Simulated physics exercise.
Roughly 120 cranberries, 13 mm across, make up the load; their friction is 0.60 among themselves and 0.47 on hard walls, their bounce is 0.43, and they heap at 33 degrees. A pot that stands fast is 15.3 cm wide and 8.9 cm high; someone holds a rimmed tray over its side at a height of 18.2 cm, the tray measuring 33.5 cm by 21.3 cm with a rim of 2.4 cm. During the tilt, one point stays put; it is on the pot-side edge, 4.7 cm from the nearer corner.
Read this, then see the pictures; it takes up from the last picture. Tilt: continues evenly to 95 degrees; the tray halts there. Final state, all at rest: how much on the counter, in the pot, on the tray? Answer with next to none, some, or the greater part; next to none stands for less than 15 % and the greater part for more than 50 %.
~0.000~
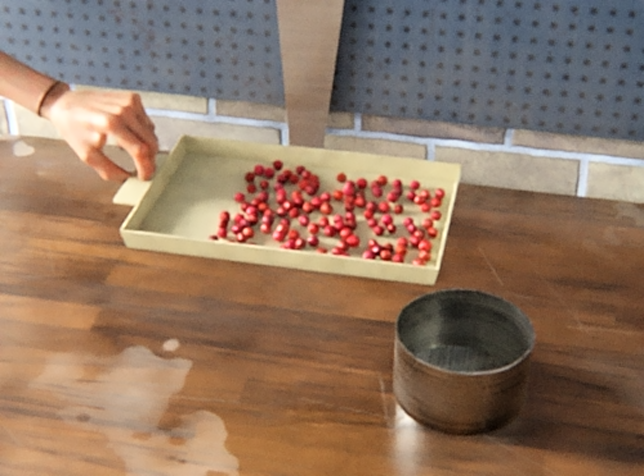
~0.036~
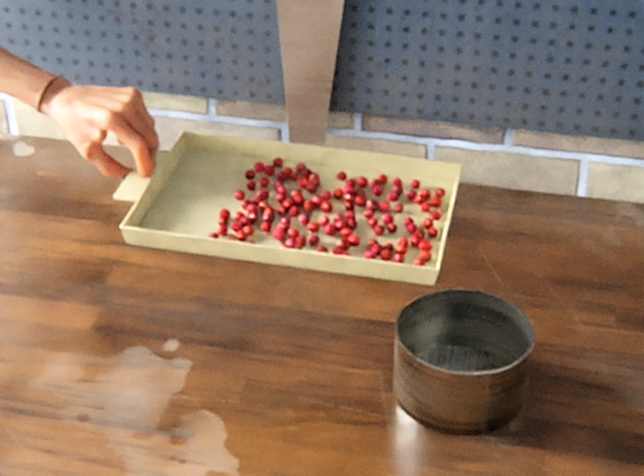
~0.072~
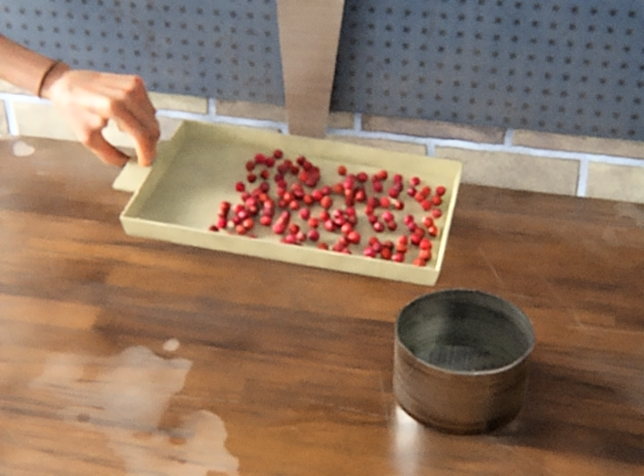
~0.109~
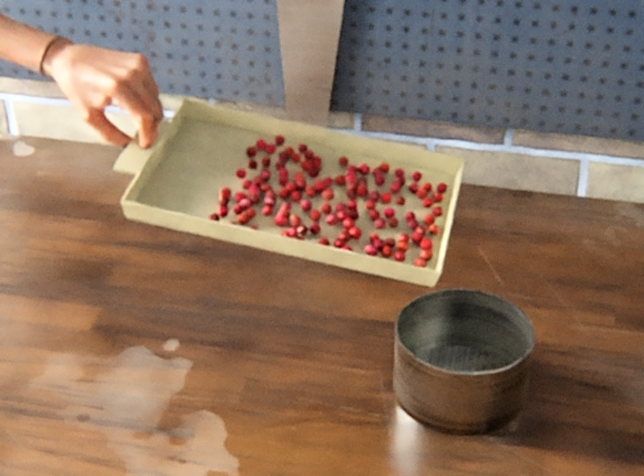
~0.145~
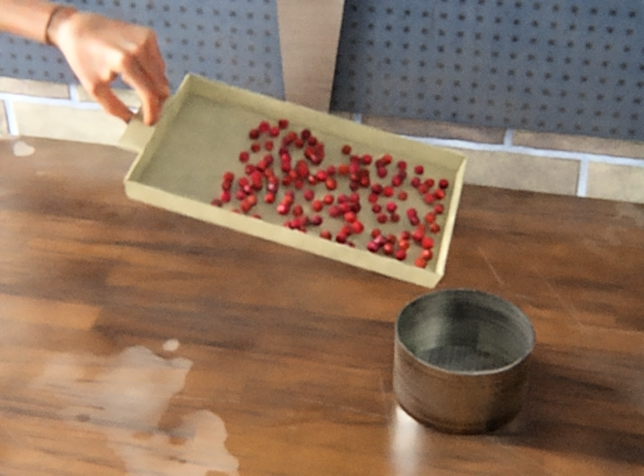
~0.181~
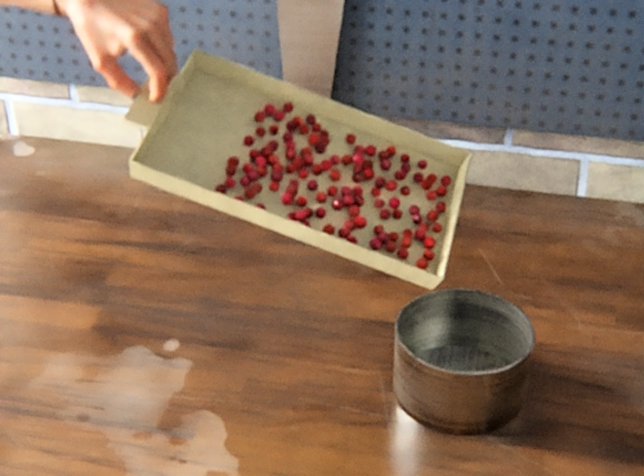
Counter: Some; pot: The greater part; left on the tray: Next to none.
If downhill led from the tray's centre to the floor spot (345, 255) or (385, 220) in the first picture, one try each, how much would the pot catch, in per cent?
First try: About 45 percent; second try: About 45 percent.
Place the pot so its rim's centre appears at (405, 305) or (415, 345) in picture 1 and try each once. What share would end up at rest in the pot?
About 0 and 30 per cent.
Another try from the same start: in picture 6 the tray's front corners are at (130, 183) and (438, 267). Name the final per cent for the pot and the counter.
Final per cent - pot 55, counter 45.
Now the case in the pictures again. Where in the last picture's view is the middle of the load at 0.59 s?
Approximately (453, 232) in the final picture.
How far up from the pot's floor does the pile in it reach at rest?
I'd say near 3.0 centimetres.
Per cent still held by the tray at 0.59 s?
About 100 per cent.
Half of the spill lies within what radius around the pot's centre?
About 18 centimetres.
After 0.43 s, tilt 58 degrees; the tray holds 100 %, the pot 0 %.
Then, at 0.59 s, tilt 83 degrees; the tray holds 100 %, the pot 0 %.
Then, at 0.88 s, tilt 95 degrees; the tray holds 10 %, the pot 40 %.
In the end, at 1.7 s, counter 35 %, pot 65 %, tray 0 %.
